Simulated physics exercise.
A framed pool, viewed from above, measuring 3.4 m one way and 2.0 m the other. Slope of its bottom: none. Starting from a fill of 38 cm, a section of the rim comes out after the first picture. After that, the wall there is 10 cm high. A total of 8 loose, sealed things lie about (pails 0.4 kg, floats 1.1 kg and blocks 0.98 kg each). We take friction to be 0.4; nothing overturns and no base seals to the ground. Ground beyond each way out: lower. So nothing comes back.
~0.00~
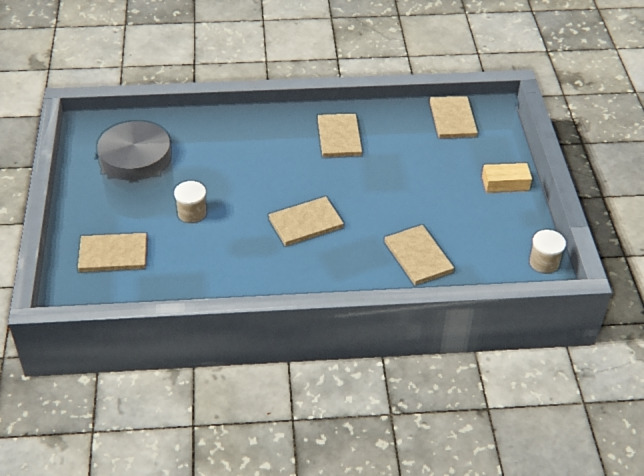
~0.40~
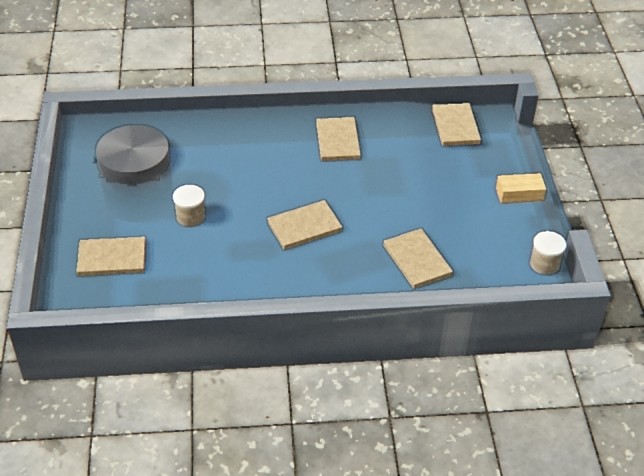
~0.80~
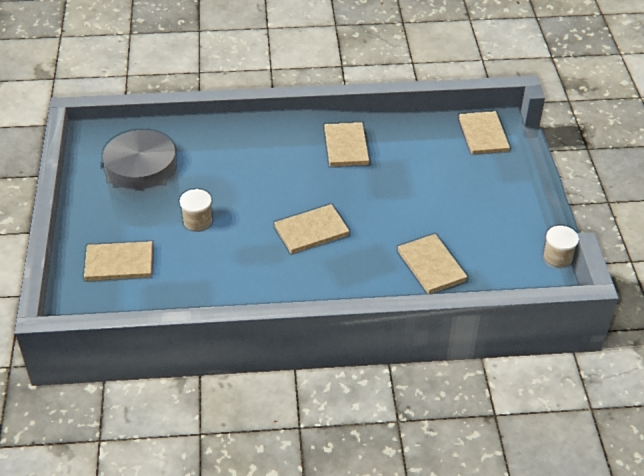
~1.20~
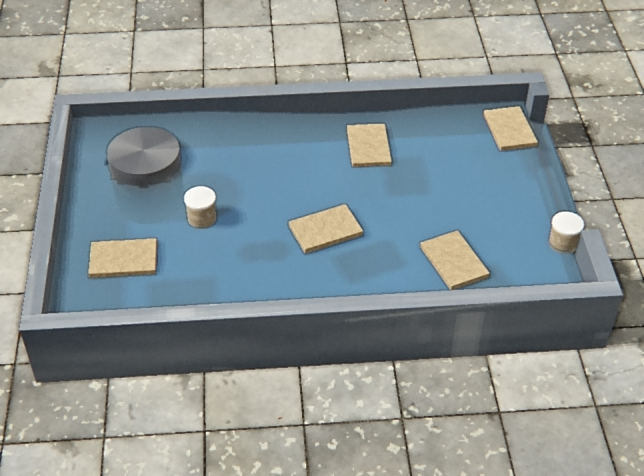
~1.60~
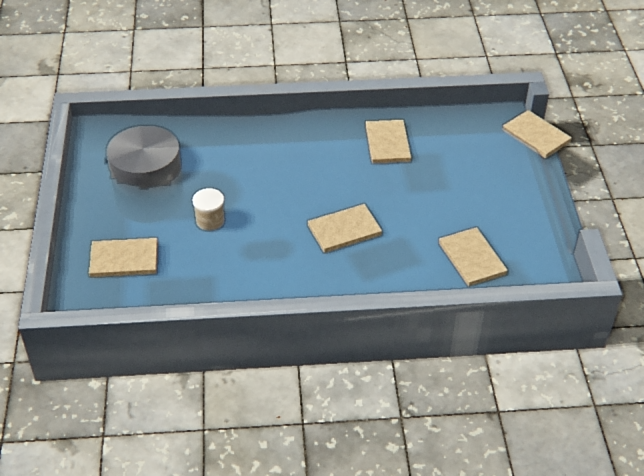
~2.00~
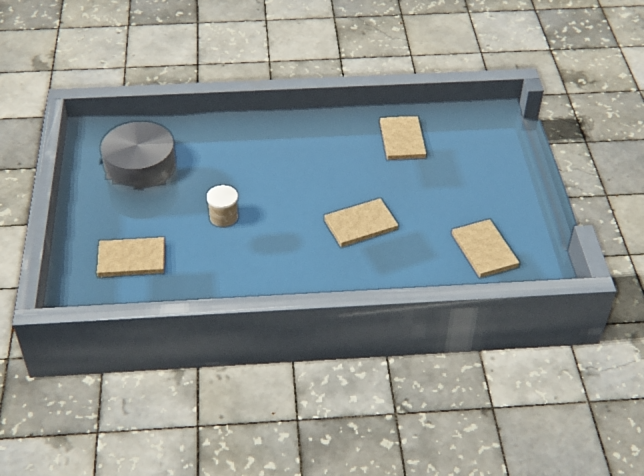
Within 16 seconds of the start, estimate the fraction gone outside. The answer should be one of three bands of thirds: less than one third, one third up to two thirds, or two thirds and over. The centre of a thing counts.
It falls in the band two thirds and over.
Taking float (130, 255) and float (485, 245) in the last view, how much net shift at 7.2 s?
In that order: 50 cm, washed out.
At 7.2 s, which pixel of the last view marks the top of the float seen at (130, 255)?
By then the top sits at about (198, 264).
After 3.2 s 3 of 8 are out; 5 afloat.
After 7.2 s 5 of 8 are out; 3 afloat.
After 12.0 s 6 of 8 are out; 2 afloat.
After 16.0 s 6 of 8 are out; 2 afloat.
